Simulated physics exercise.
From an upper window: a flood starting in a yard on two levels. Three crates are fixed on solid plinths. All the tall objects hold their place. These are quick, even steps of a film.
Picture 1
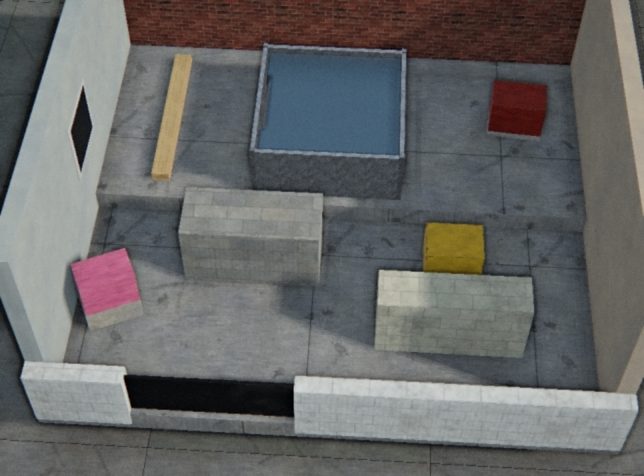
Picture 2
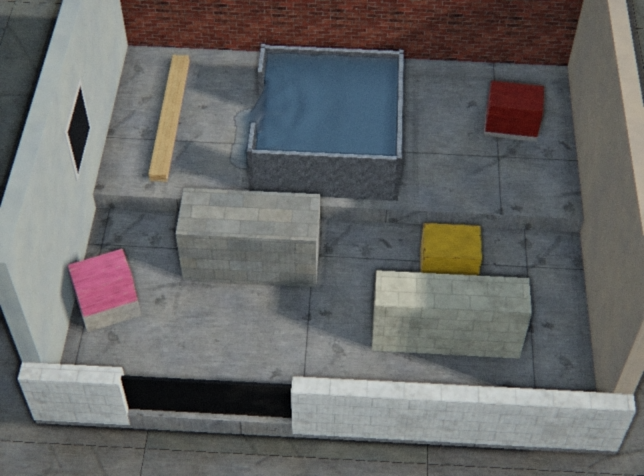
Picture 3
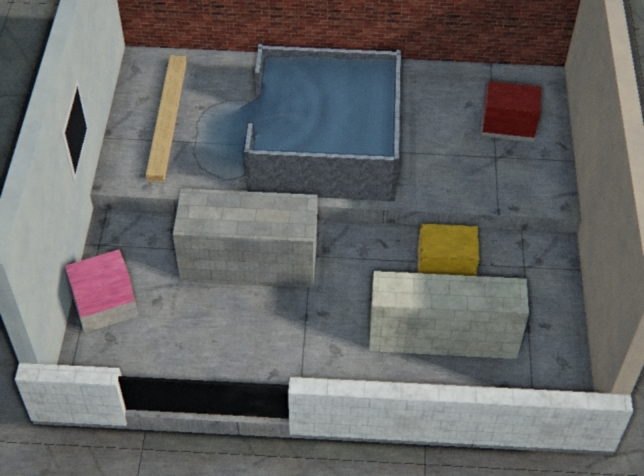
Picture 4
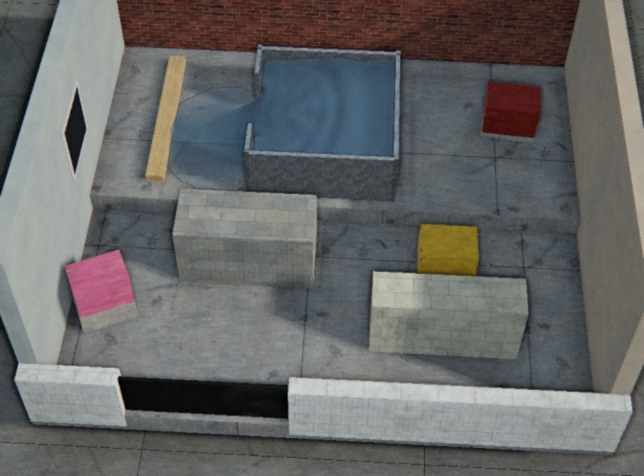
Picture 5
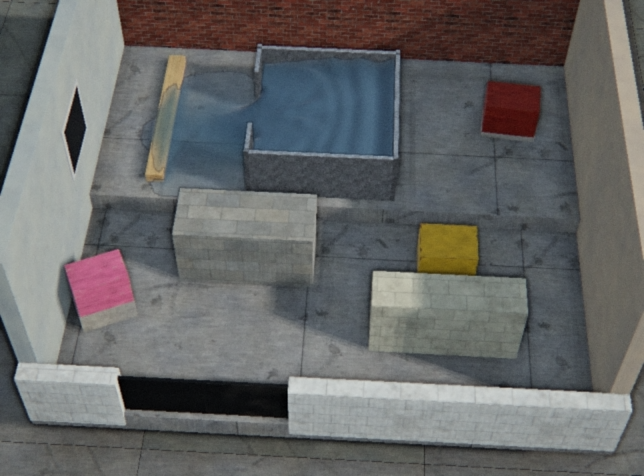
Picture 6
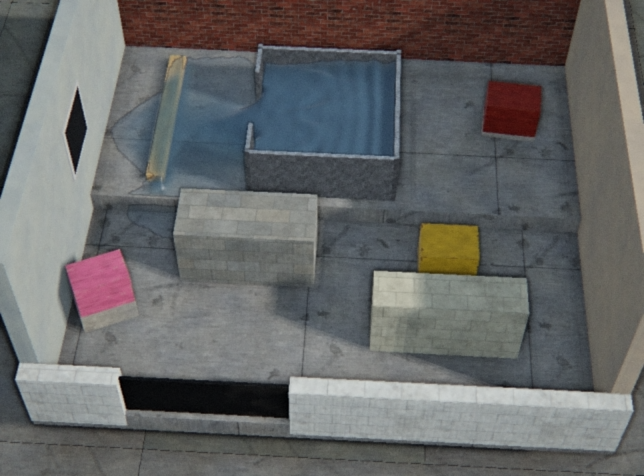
In this clip, an open tank of water in a walled, two-level yard opens at its left side, and water pours out across the upper level, reaches a long yellowish beam, washes over it and spreads beyond toward the left wall.
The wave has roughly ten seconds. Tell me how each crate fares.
In the end: The red crate gets wet; the pink crate gets wet; the yellow crate gets wet.
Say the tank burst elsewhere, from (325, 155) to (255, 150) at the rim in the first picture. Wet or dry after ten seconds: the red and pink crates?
My reading: The red crate keeps dry, the pink crate is soaked.
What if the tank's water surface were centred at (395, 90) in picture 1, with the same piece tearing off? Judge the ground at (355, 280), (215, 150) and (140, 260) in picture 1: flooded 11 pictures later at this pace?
As listed: Not flooded, covered, covered.
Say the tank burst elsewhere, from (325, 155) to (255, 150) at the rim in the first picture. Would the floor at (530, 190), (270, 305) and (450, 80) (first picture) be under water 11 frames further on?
One after the other: Not flooded, not flooded, not flooded.
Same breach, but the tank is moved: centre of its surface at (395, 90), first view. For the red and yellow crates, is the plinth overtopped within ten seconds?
In short: Red keeps dry, yellow ends up wet.
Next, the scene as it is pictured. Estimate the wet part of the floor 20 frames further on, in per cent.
Some 50 per cent.
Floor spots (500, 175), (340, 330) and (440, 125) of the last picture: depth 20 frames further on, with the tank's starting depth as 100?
About 0, 2 and 0 per cent.
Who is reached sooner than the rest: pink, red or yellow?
First comes the pink one.
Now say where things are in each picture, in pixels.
In the first picture, the open tank at (331, 103) is whole and still.
In the second picture, water pours out at (260, 126) and has run to a hidden place.
In the third picture, the front is at (199, 154), out from the gap at (258, 128).
In the fourth picture, water pours out at (257, 128) and has run to (169, 159).
In the fifth picture, water pours out at (257, 127) and has run to (156, 183).
In the sixth picture, the front is at (135, 215), out from the gap at (258, 127).
A moment on, water covers 25 % of the floor; the red crate not reached, the pink crate water round its plinth, the yellow crate not reached.
Next, water covers 30 % of the floor; the red crate not reached, the pink crate water round its plinth, the yellow crate not reached.
Then, water covers 50 % of the floor; the red crate not reached, the pink crate water round its plinth, the yellow crate not reached.
Later, water covers 80 % of the floor; the red crate water round its plinth, the pink crate water round its plinth, the yellow crate water round its plinth.
In the end, water covers 95 % of the floor; the red crate was topped, the pink crate was topped, the yellow crate was topped.
